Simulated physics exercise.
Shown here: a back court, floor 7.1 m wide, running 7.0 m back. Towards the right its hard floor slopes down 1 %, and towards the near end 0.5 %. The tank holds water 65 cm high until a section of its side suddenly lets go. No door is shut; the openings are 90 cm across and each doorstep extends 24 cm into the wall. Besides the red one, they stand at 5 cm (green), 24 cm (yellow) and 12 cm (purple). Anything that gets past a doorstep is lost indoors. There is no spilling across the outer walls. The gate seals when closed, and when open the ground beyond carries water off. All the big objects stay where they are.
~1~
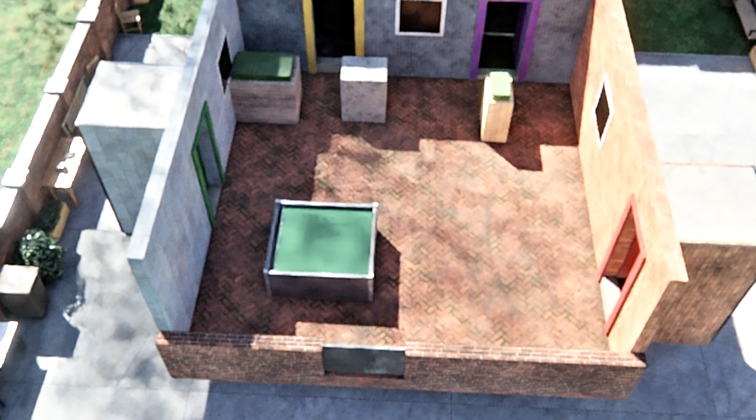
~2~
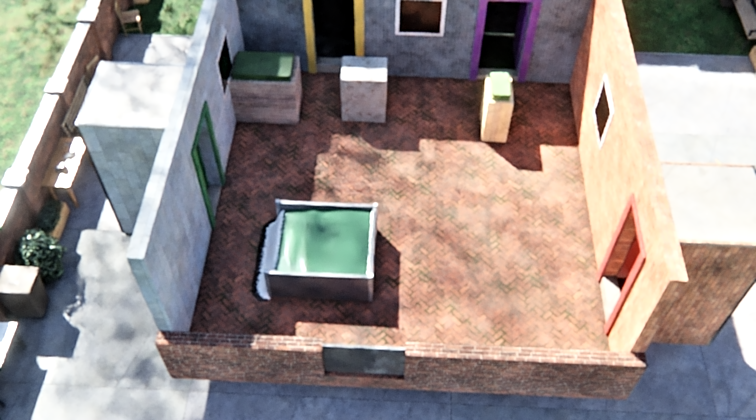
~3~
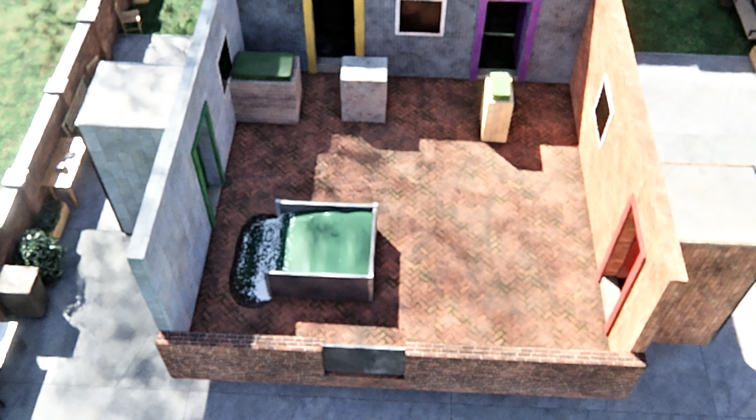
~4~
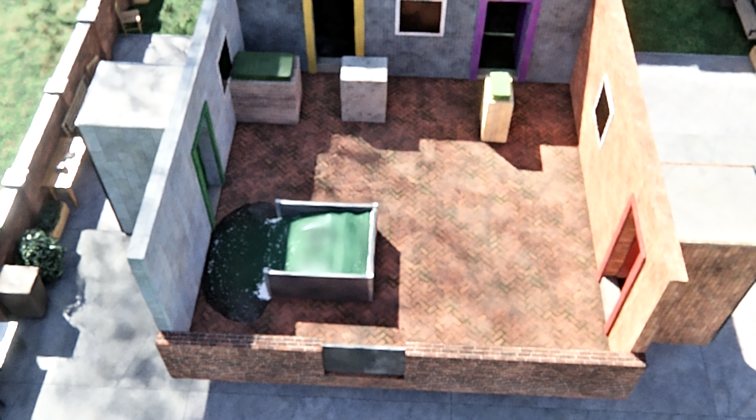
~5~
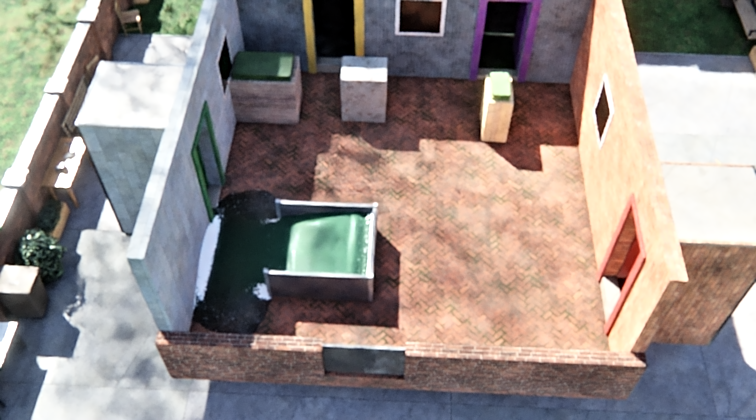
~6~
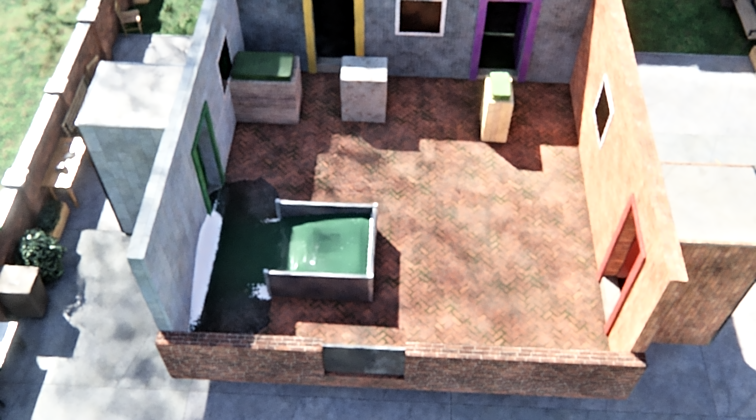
Brick-floored walled court seen from above, green water pouring from the left side of a tank and spreading to the left wall.
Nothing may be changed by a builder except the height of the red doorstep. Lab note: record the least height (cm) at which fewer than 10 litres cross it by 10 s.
Least height: 9 cm.
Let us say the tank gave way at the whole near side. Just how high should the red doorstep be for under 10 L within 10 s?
Then something near 14.5 cm.
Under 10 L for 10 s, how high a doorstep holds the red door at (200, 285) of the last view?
36 cm.
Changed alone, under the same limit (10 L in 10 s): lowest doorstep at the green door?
Door green, min height approx. 23 cm.
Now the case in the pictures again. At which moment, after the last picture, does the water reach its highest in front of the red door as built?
Approximately 4.0 s.
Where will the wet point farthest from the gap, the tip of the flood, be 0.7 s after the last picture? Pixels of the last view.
Near pixel (234, 133).
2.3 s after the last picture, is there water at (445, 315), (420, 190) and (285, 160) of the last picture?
Listed order - soaked through, unwetted, soaked through.
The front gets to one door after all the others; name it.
Final door: Purple.
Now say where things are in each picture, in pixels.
The tank at (323, 240) is whole and still, 65 cm deep; the red door at (618, 273) is dry, in the first picture.
Water pours out at (276, 253) and has run 0.3 m, to (257, 293); about 8 cm deep outside, 65 cm at the back, in the second picture.
Water pours out at (277, 254) and has run 0.7 m, to (234, 289); about 12 cm deep outside, 65 cm at the back, in the third picture.
The gap is at (277, 254), the front 1.2 m out at (206, 276); the back of the tank holds 61 cm, in the fourth picture.
The gap is at (277, 255), the front 1.4 m out at (208, 217); the back of the tank holds 55 cm, in the fifth picture.
The front is at a hidden place, 1.6 m from the gap at (277, 255); 3.6 m2 of floor is wet, 55 cm left at the back; the red door at (618, 273), 5.8 m from the gap, is still 5.9 m from the nearest water, in the sixth picture.
Then, 0.7 s after the last picture water covers 10 % of the floor, deepest (44 cm) near (185, 355); it has not reached the red door.
Then, 2.3 s after the last picture water covers 30 % of the floor, deepest (24 cm) near (185, 355); it has not reached the red door.
Then, 9.3 s after the last picture water covers 85 % of the floor, deepest (9 cm) near (590, 242); 6 cm at the red door, 0 litres in over its 25 cm doorstep.
At the red door as built, the water peaked near 13 cm, 4.1 s after the last picture.
With a doorstep of 8 cm, 16 litres would have come in within the 10 s; with 10.5 cm, 4 litres. So under 10 litres takes about 9 cm.
